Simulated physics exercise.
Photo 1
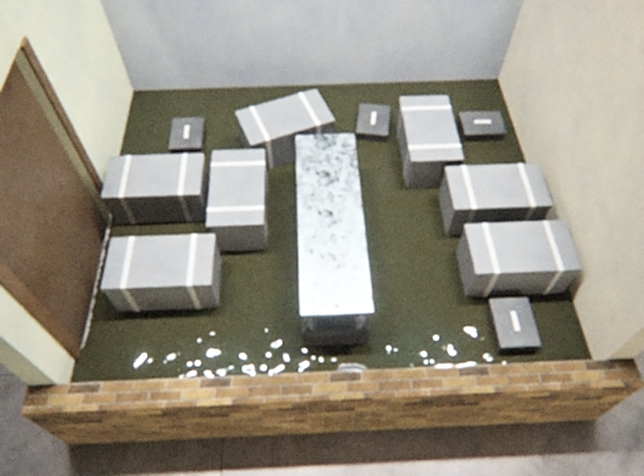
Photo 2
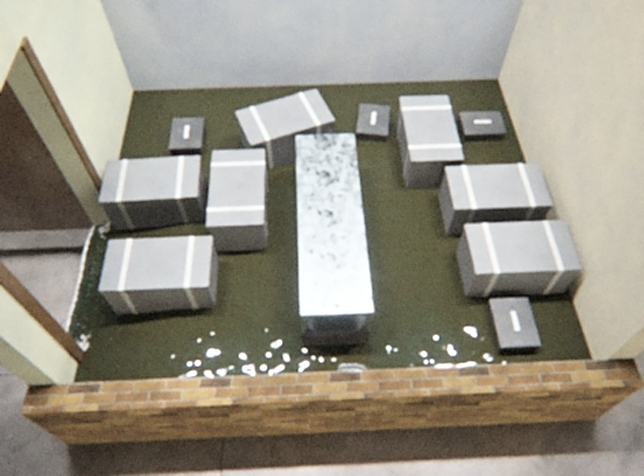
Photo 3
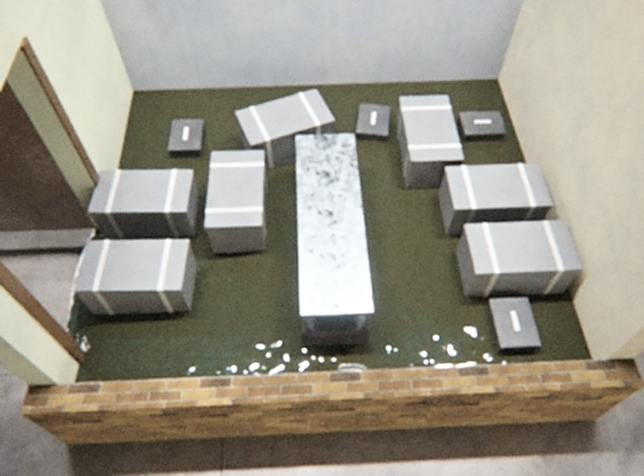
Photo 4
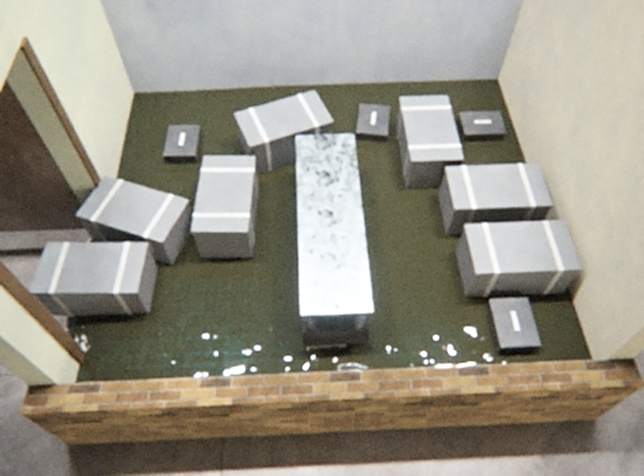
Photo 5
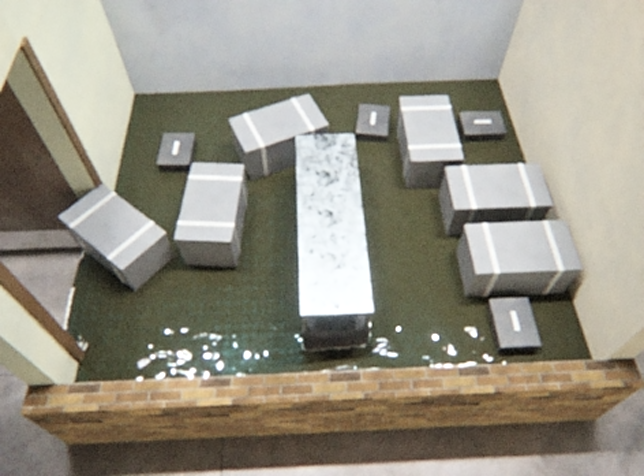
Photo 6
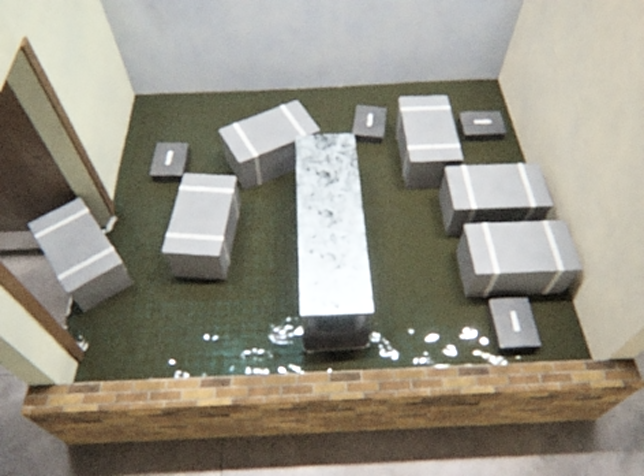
Grey trunks float in a flooded cellar as the left ones drift out the open doorway.
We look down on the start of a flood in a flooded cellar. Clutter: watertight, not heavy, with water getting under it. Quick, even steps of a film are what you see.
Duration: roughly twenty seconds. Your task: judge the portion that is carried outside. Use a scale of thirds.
On that scale, between one and two thirds.
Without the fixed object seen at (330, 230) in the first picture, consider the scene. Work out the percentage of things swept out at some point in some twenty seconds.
Roughly 50 in a hundred.
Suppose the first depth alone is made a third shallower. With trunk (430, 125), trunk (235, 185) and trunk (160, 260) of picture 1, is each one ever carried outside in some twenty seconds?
Escapes, escapes, escapes.
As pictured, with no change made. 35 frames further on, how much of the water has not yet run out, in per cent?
36 %.
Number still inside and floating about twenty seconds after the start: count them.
So that is 2.
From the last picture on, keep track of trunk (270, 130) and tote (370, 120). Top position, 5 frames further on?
Estimated positions: (212, 209) and (278, 138), approximately.
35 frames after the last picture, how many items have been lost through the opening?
The count is 7.
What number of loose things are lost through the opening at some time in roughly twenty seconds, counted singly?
The count is 7.
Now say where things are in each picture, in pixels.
In the first frame, a trunk at (154, 175) floats; a trunk at (237, 186) floats; 0 of 11 have shifted.
In the second frame, a trunk at (151, 178), afloat, close to its start; a trunk at (237, 186) floats; 0 of 11 have shifted.
In the third frame, a trunk at (142, 190) floats, close to its start; a trunk at (236, 187), afloat; 2 of 11 have shifted.
In the fourth frame, a trunk at (133, 208) floats, a stride from its start; a trunk at (225, 192) floats, close to its start; 4 of 11 have shifted.
In the fifth frame, a trunk at (112, 225) floats, a stride from its start; a trunk at (211, 200), afloat, close to its start; 5 of 11 have shifted.
In the sixth frame, a trunk at (74, 243), afloat, a stride from its start; a trunk at (201, 212) floats, a stride from its start; 5 of 11 have shifted.
A moment on, 3 of 11 are out; 8 afloat.
Next, 4 of 11 are out; 7 afloat.
Later, 7 of 11 are out; 2 afloat.
In the end, 7 of 11 are out; 2 afloat.
